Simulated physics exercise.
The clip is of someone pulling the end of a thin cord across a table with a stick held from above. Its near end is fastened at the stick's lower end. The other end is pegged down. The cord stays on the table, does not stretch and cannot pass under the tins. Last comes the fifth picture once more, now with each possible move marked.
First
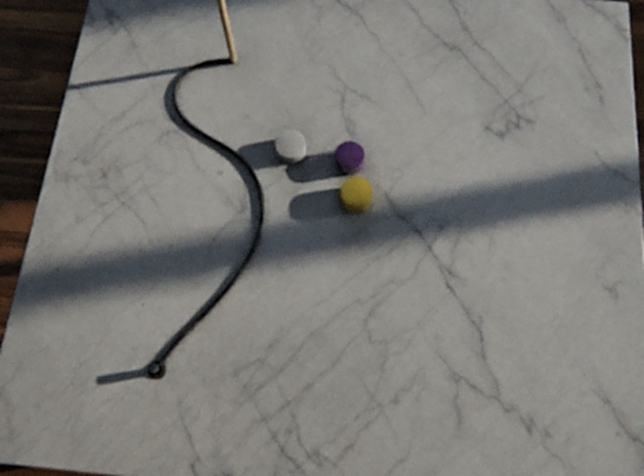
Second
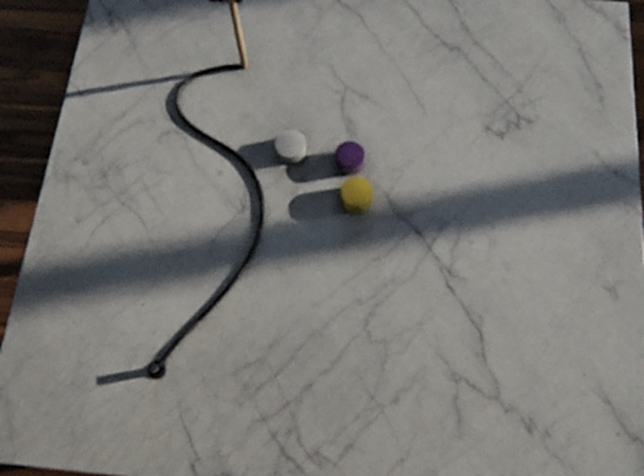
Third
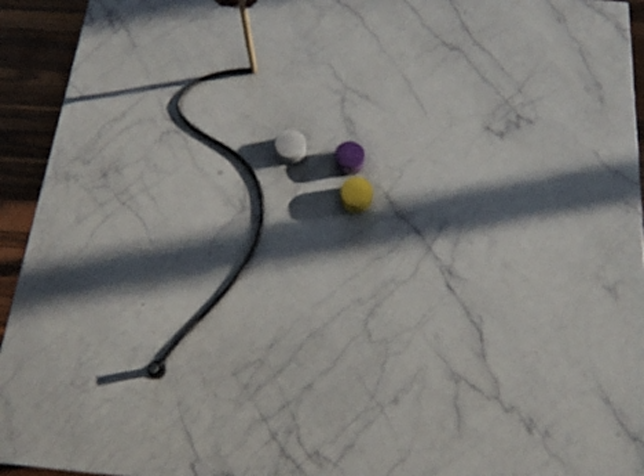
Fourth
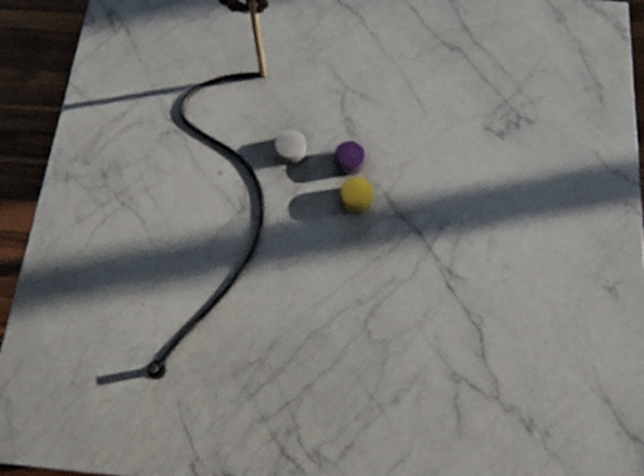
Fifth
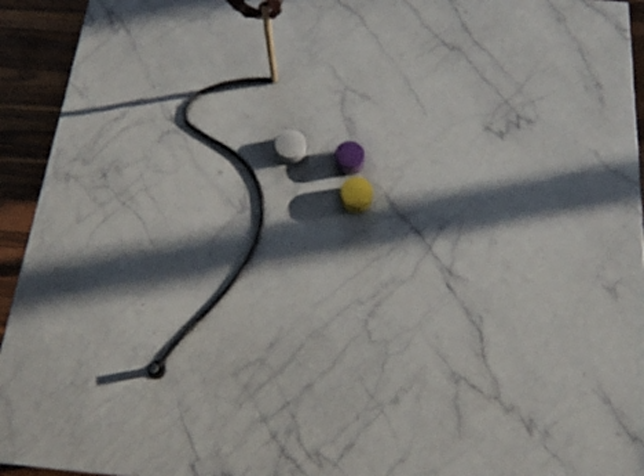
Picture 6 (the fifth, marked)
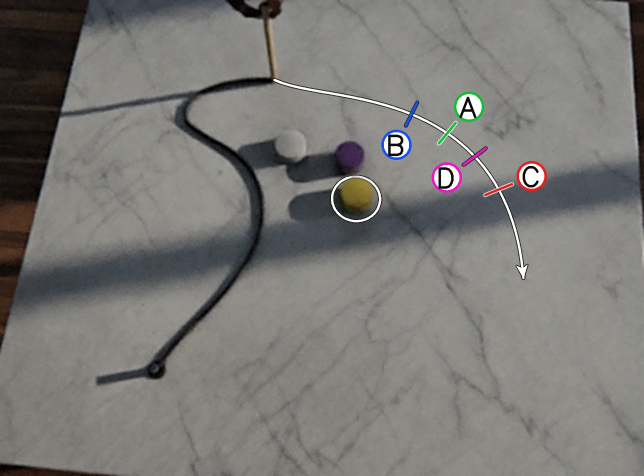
The video shows a hand with a stick dragging the upper end of a curved dark cord a short way right and slightly down a marbled table, while its pegged lower end and the white, purple and yellow tins stay still.
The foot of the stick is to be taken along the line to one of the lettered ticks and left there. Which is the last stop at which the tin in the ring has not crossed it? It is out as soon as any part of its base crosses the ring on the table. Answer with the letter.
No farther than C.
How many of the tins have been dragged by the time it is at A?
By then, none.
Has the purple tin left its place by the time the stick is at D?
No.
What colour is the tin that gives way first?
The white tin.
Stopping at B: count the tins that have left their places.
By then, none.
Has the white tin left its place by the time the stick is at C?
Yes.
On the marked copy, A at (447, 133); B at (412, 114); C at (499, 190); D at (475, 157); the ring at (356, 199); the route from (274, 80) via (444, 131) to (523, 278).
With C. Early on, foot of the stick (362, 100); yellow tin (356, 195).
Further on, foot of the stick (445, 133); yellow tin (356, 195).
At the end, foot of the stick (498, 190); purple tin (352, 169); yellow tin (357, 197); white tin (320, 182); the yellow tin is still in its ring.
As for the rest, A is safe but short; B is safe but short; D is safe but short.
